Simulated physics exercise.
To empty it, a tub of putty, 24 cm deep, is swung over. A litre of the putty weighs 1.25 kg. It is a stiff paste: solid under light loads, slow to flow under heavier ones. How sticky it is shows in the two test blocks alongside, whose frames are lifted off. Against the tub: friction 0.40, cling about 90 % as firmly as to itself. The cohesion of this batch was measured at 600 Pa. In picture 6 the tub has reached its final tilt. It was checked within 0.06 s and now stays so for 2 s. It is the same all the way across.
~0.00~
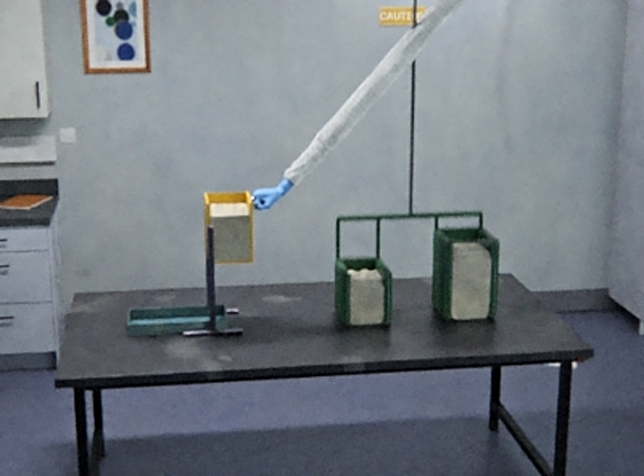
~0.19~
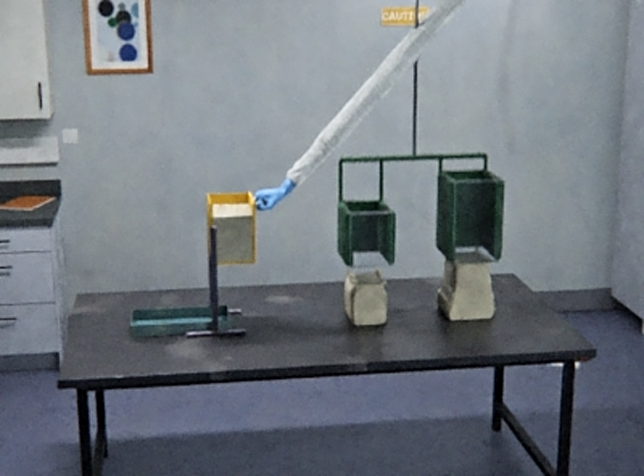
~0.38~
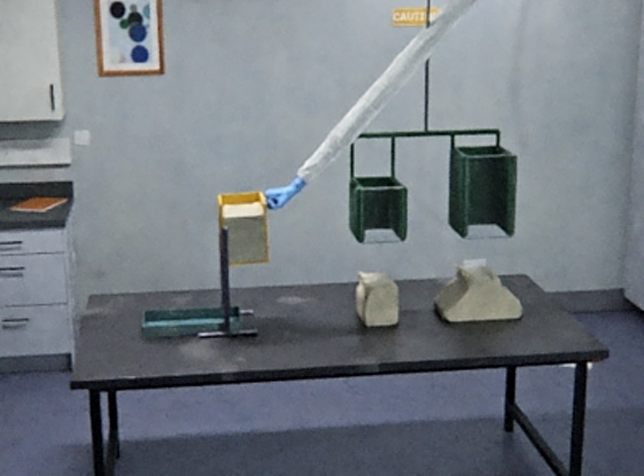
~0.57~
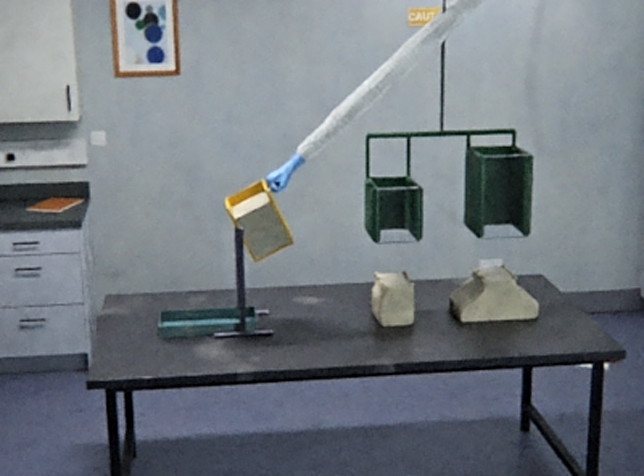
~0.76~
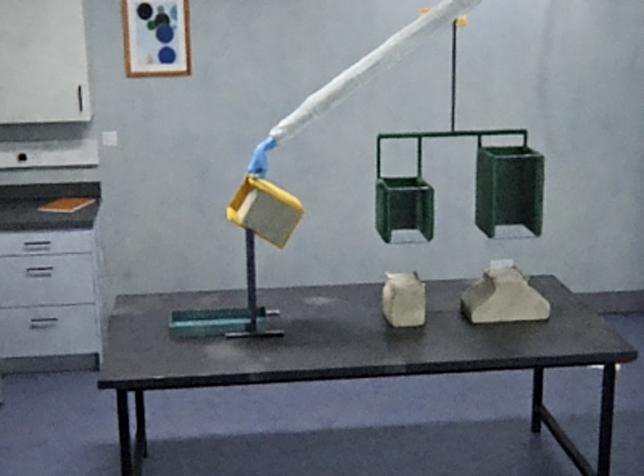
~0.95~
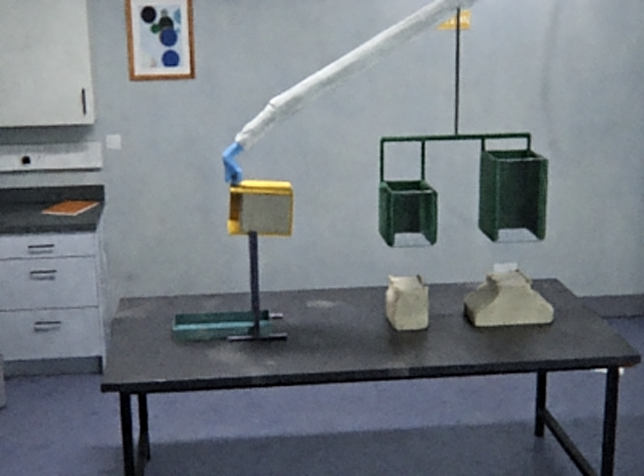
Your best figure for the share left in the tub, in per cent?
It comes to some 100 %.
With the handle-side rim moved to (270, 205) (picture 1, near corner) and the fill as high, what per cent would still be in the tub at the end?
It would be near 65 %.
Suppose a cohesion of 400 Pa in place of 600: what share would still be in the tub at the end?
It would be near 100 %.
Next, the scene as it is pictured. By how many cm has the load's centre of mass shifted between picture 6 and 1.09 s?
Roughly 0 cm.
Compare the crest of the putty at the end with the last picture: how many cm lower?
About 0 cm.
After 1.09 s, the tub is at 86 degrees and holds 100 %.
After 1.26 s, the tub is at 86 degrees and holds 100 %.
After 1.43 s, the tub is at 86 degrees and holds 100 %.
After 1.60 s, the tub is at 86 degrees and holds 100 %.
After 2.95 s, the tub is at 86 degrees and holds 100 %.
